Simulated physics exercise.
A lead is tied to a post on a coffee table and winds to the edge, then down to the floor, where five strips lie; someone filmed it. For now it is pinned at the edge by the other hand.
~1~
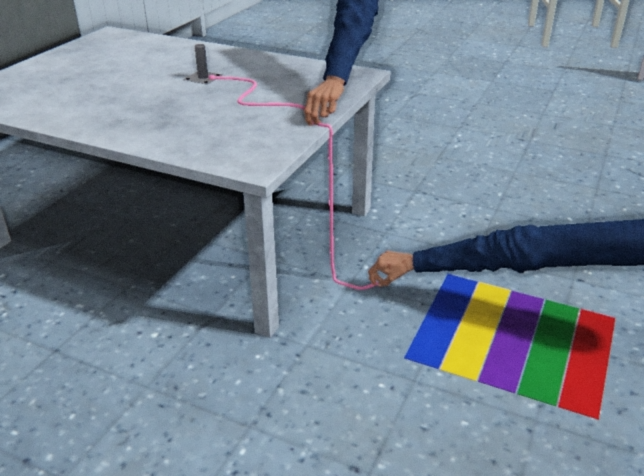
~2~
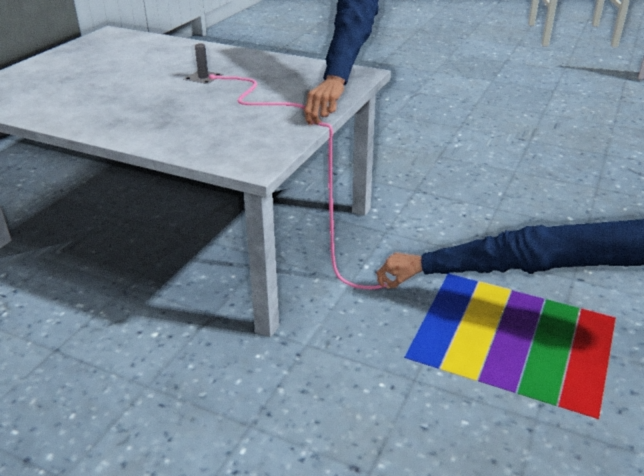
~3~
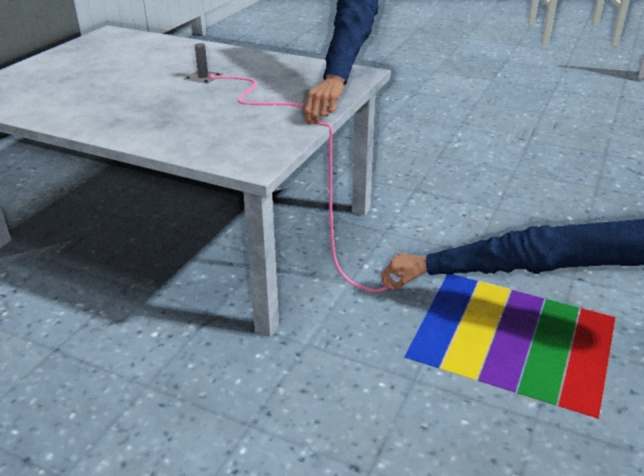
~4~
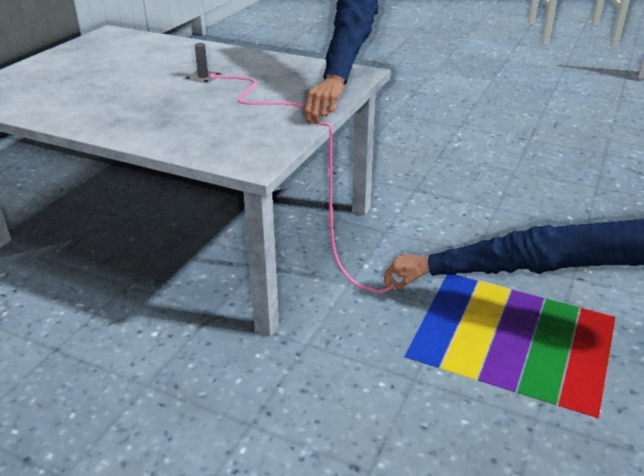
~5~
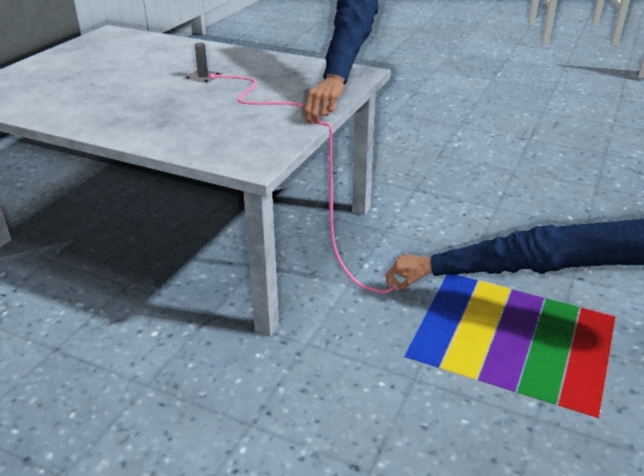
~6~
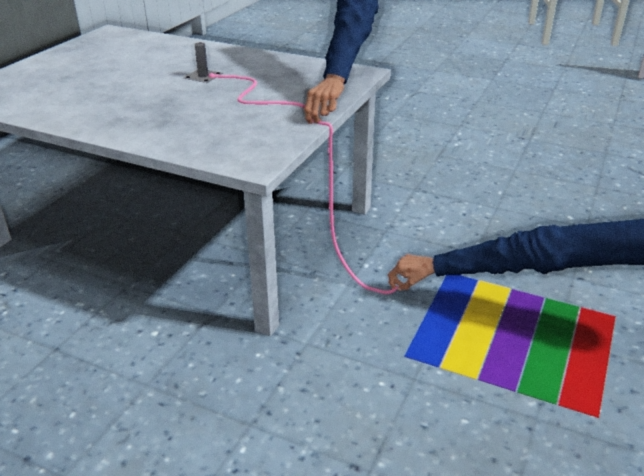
To begin with, a pink lead runs from a post on a coffee table to the edge, where one hand pins it, and hangs down to another hand near five coloured strips on the floor. The lower hand then shifts slightly right, drawing the hanging lead into a wider curve beside the blue strip.
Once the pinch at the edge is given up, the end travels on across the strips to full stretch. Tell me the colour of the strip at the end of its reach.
It is green.
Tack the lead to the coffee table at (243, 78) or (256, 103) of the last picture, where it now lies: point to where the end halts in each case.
Pixel positions per try: (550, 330); (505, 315).
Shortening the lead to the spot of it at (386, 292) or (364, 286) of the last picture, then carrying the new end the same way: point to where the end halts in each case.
Taking them in turn, near (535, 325) and near (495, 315).
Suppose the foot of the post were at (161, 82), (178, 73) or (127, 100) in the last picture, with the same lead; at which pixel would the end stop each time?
Results per try: (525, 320); (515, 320); (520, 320).
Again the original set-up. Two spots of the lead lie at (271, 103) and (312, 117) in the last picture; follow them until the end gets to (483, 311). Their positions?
Well, the first one sits at (307, 111), and the second one sits at (344, 149).
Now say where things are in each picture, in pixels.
The first frame shows end (377, 283); blue (429, 346); yellow (465, 357); purple (503, 368); green (542, 380); red (582, 393).
The second frame shows end (386, 285); lead through (241, 79) (239, 101) (304, 108) (331, 145) (331, 213) (336, 269).
The third frame shows end (390, 286).
The fourth frame shows end (392, 286); lead through (241, 79) (239, 101) (304, 107) (330, 144) (331, 212) (342, 270).
The fifth frame shows end (395, 287).
The sixth frame shows end (397, 287); lead through (241, 78) (239, 100) (304, 106) (331, 144) (331, 211) (348, 270).
Soon after, end near (483, 311); over yellow.
After that, end near (530, 324); over purple.
At the stop, end near (557, 332); over green. The end stops over the green strip.
